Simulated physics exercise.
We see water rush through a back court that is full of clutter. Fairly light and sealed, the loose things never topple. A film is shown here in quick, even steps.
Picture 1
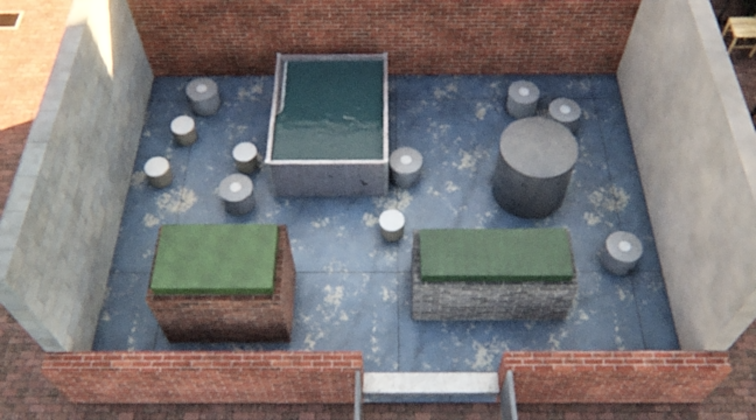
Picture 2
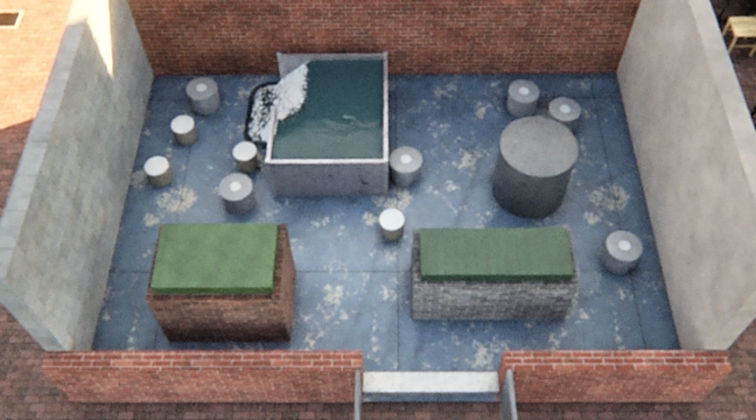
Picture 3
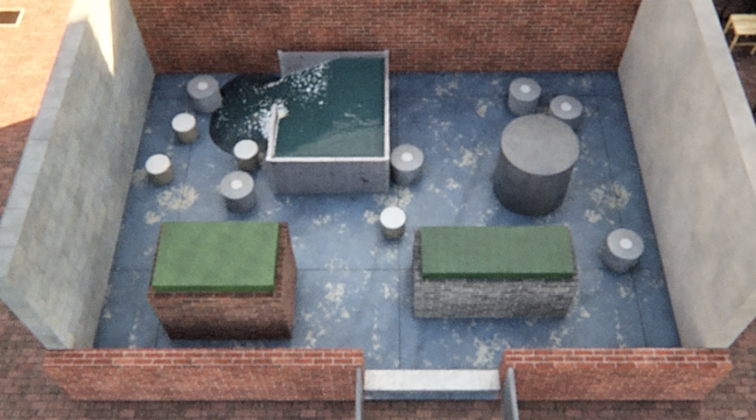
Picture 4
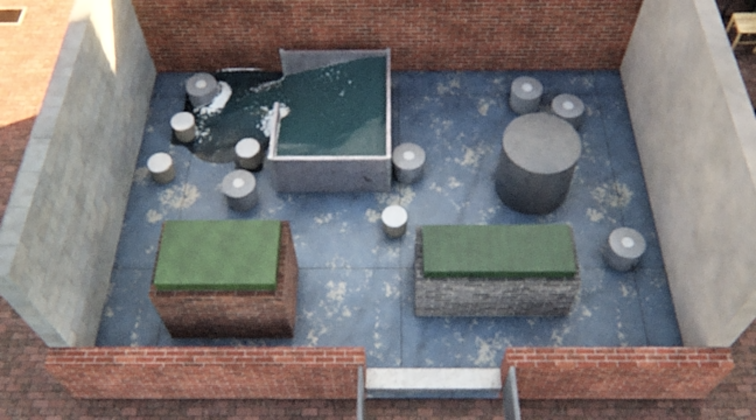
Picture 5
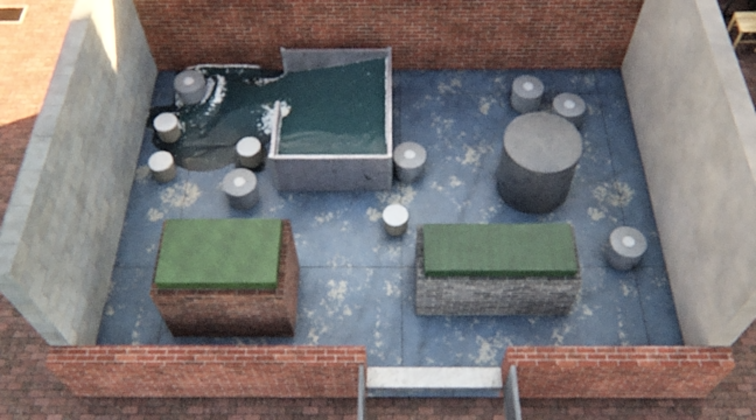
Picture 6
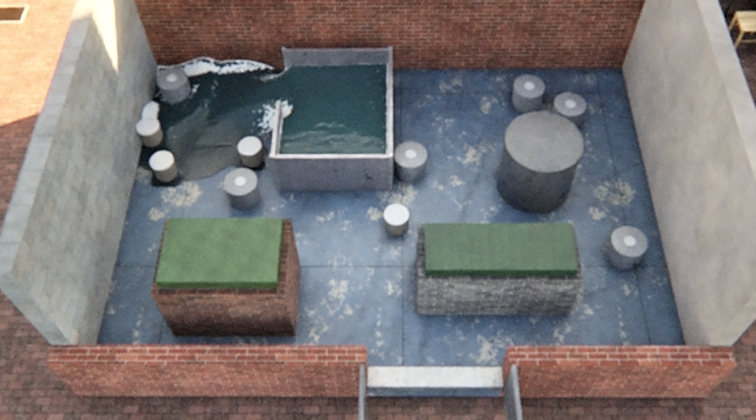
The video shows a walled court cluttered with gray cylinders and green-topped blocks, where dark water pours from the left side of a square tank, spreads foaming toward the left wall, and pushes two small cylinders leftward.
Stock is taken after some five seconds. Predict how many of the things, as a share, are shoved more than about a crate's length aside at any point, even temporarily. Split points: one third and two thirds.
Band: Between the two split points.
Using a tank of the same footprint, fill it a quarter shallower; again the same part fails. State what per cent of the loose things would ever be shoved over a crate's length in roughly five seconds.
About 30 %.
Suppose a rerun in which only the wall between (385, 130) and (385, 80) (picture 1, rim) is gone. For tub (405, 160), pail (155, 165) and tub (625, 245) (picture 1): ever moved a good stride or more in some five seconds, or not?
First stays short of it, second stays short of it, third covers that distance.
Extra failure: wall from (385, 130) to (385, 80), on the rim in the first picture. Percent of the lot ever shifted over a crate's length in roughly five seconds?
Roughly 40 %.
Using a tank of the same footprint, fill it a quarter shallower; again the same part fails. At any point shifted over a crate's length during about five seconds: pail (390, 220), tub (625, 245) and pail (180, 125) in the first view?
In the order asked: Below that distance, below that distance and over that distance.
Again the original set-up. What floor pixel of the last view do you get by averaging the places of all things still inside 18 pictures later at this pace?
The remaining things centre around (383, 200).
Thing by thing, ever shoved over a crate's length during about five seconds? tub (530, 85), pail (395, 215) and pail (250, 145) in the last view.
Short of that; goes that far; short of that.
A moment on, 2 of 10 are well off their spots; 2 afloat.
Next, 3 of 10 are well off their spots; 2 afloat.
Later, 3 of 10 are well off their spots; 1 afloat.
In the end, 4 of 10 are well off their spots, and 4 have been at some point; 2 afloat.
